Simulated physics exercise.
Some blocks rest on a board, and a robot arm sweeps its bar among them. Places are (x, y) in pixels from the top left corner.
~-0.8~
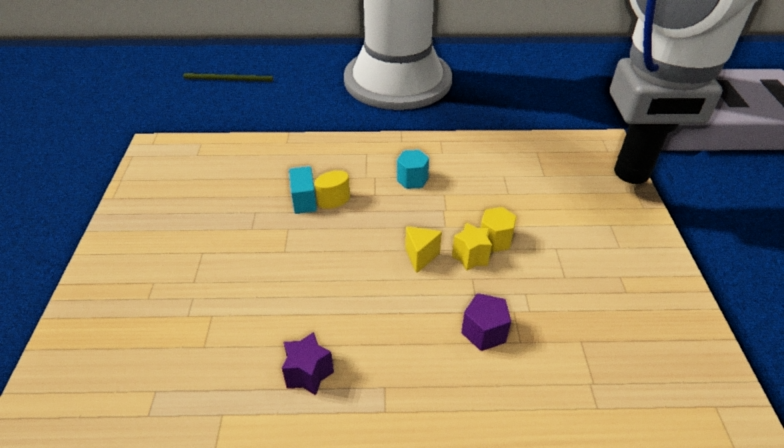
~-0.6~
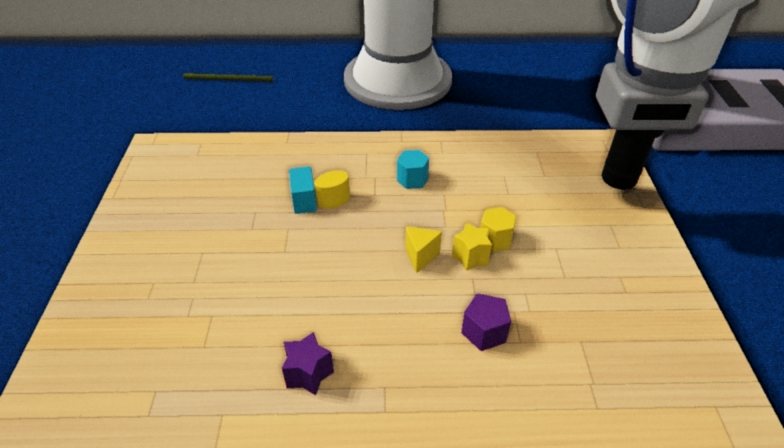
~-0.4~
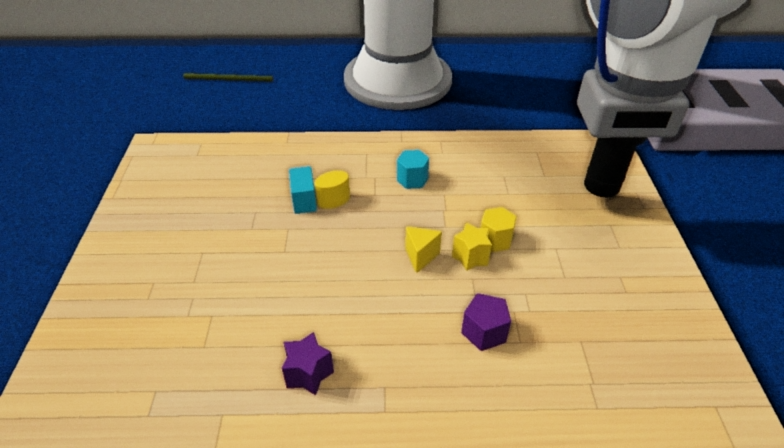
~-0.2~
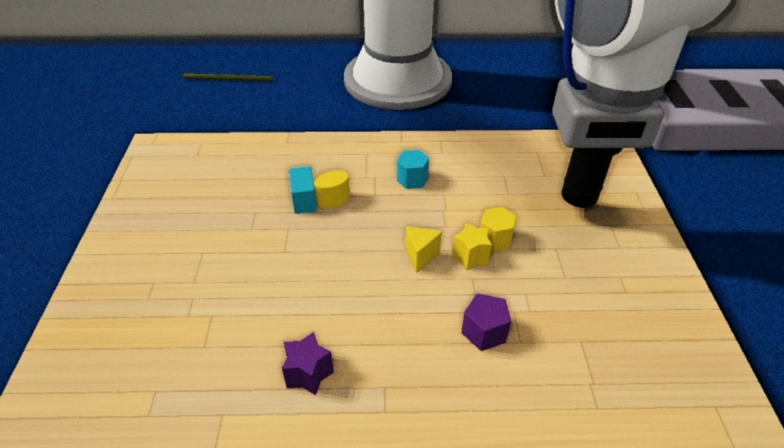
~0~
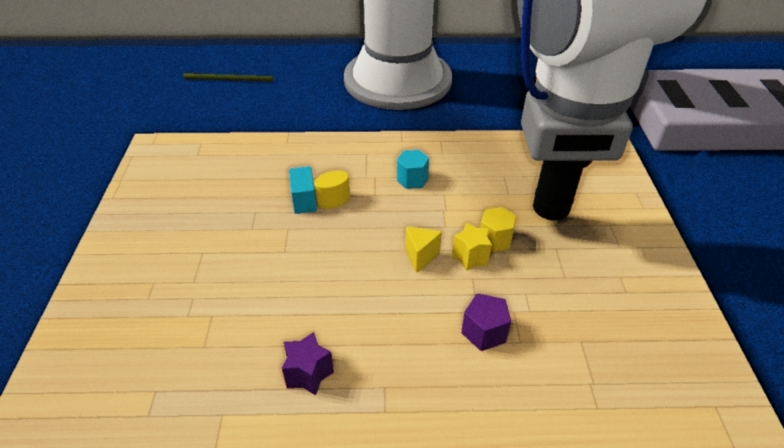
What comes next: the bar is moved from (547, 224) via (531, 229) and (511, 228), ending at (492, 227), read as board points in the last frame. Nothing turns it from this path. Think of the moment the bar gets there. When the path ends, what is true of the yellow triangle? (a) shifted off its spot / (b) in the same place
The one that fits is b, in the same place.
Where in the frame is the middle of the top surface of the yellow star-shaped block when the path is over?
(459, 245)
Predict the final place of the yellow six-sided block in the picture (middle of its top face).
My best guess is (471, 223).
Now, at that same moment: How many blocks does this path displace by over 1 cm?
The number will come to 2.
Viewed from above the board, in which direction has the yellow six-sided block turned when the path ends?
Anticlockwise, looking down.
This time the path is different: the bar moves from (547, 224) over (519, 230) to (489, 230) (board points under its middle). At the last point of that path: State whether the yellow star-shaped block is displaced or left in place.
That block is shifted.
The first path, step by step. Halfway along, bar at (523, 213); yellow six-sided block at (495, 219).
At the end, bar at (495, 212); yellow triangle still; yellow star-shaped block at (459, 245); yellow six-sided block at (471, 223), turned 30° anticlockwise.
